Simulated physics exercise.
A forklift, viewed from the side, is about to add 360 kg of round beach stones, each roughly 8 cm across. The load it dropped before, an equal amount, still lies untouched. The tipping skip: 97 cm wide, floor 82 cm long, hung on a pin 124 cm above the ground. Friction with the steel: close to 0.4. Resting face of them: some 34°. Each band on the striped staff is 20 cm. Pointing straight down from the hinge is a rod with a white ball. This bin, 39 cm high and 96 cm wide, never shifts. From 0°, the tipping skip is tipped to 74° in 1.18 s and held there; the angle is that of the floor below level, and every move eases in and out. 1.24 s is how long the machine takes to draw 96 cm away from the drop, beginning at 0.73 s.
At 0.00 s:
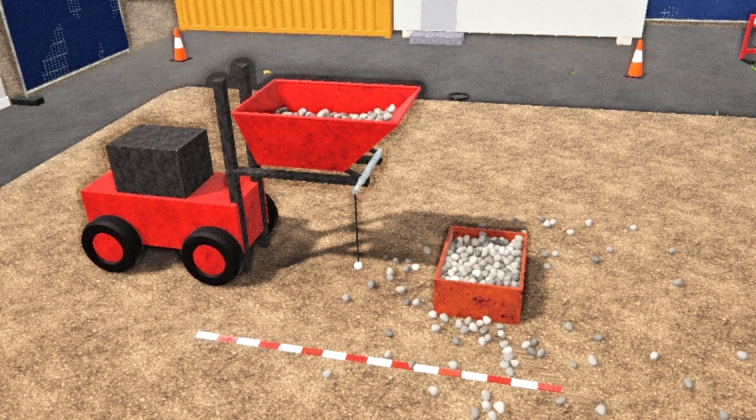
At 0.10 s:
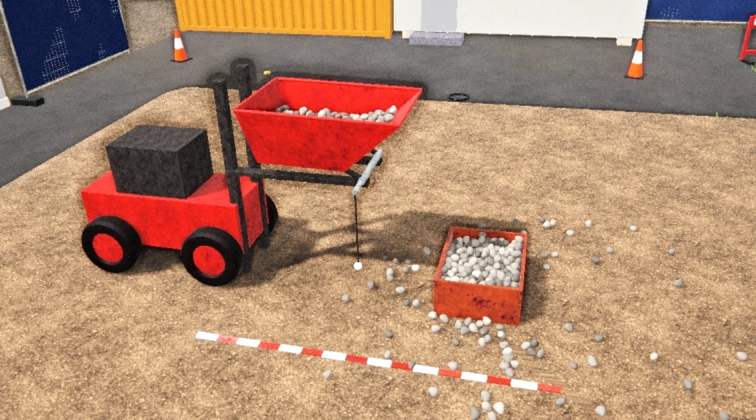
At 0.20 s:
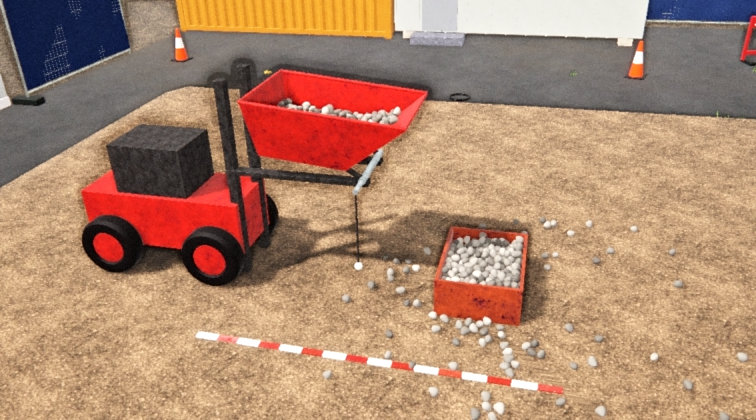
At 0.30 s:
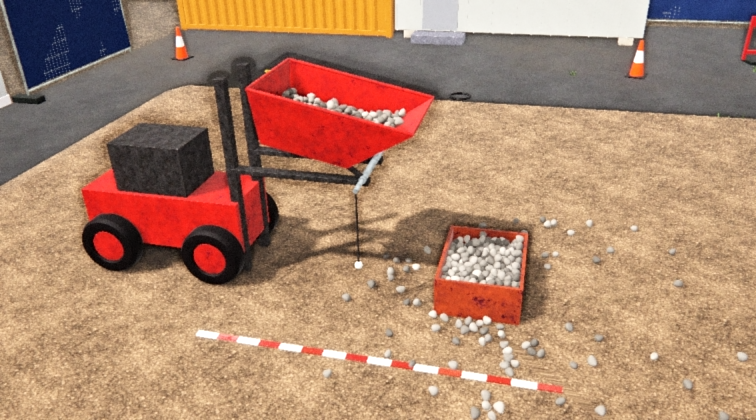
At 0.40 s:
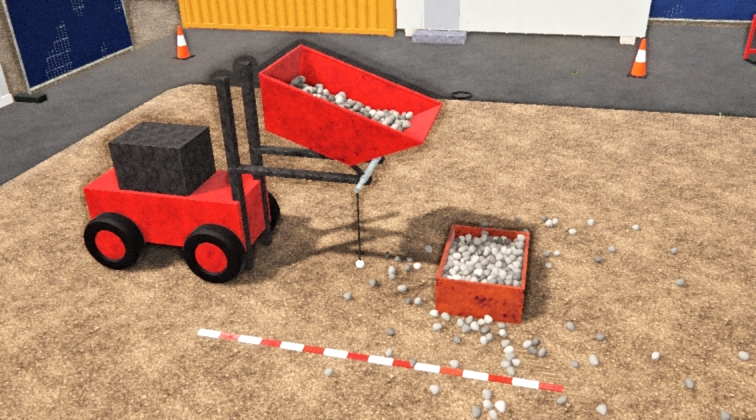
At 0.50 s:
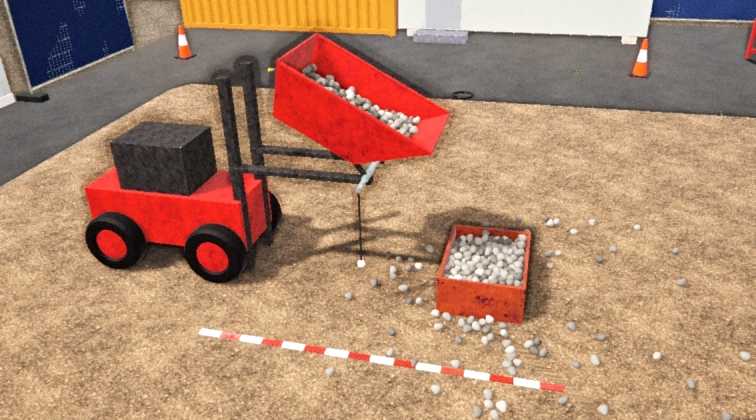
Red skip on a small wheeled loader tilting steadily down to the right, its pale stones shifting inside, beside a stone-filled bin.
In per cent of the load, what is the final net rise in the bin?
It comes to roughly 38 per cent.
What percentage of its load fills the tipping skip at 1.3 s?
Reading: Near 45 % of the load.
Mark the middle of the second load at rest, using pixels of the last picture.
I'd put their centre close to (462, 279).
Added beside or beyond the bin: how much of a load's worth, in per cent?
Some 25 % of one load's worth.
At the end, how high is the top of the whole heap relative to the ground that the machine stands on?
54 cm above.
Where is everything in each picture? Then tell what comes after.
In the first picture, the tipping skip is at 0°, its lip at (398, 124); the top of the load is at (367, 117). The earlier load is highest near (504, 262), 37 cm above ground level, 3 % short of the bin, 86 % in the bin, 12 % beside or beyond the bin.
The second picture shows lip at (400, 126), floor tilted 2°, highest stones at (360, 116); the stones move at 0.3 m/s on average.
The third picture shows lip at (406, 130), floor tilted 6°, highest stones at (304, 110); the stones move at 0.5 m/s on average.
In the fourth picture, the tipping skip is at 12°, its lip at (413, 135); the top of the load is at (290, 98); the stones move at 0.7 m/s on average.
In the fifth picture, the tipping skip is at 20°, its lip at (423, 143); the top of the load is at (299, 86); the stones move at 0.9 m/s on average.
The sixth picture shows lip at (431, 154), floor tilted 29°, highest stones at (310, 75); the stones move at 0.9 m/s on average.
After 0.9 s the floor is at 62°; in per cent of one load, 100 in the tipping skip, 3 short of the bin, 86 in the bin, 12 beside or beyond the bin; the foremost stones are at (674, 306).
After 1.3 s the floor is at 74°; in per cent of one load, 43 in the tipping skip, 30 short of the bin, 112 in the bin, 14 beside or beyond the bin; the foremost stones are at (674, 306).
After 2.4 s the floor is at 74°; in per cent of one load, 0 in the tipping skip, 42 short of the bin, 123 in the bin, 35 beside or beyond the bin; the foremost stones are at (701, 312).
After 5.0 s the floor is at 74°; in per cent of one load, 0 in the tipping skip, 42 short of the bin, 123 in the bin, 35 beside or beyond the bin; the foremost stones are at (714, 303). Net gain in the bin, 38.
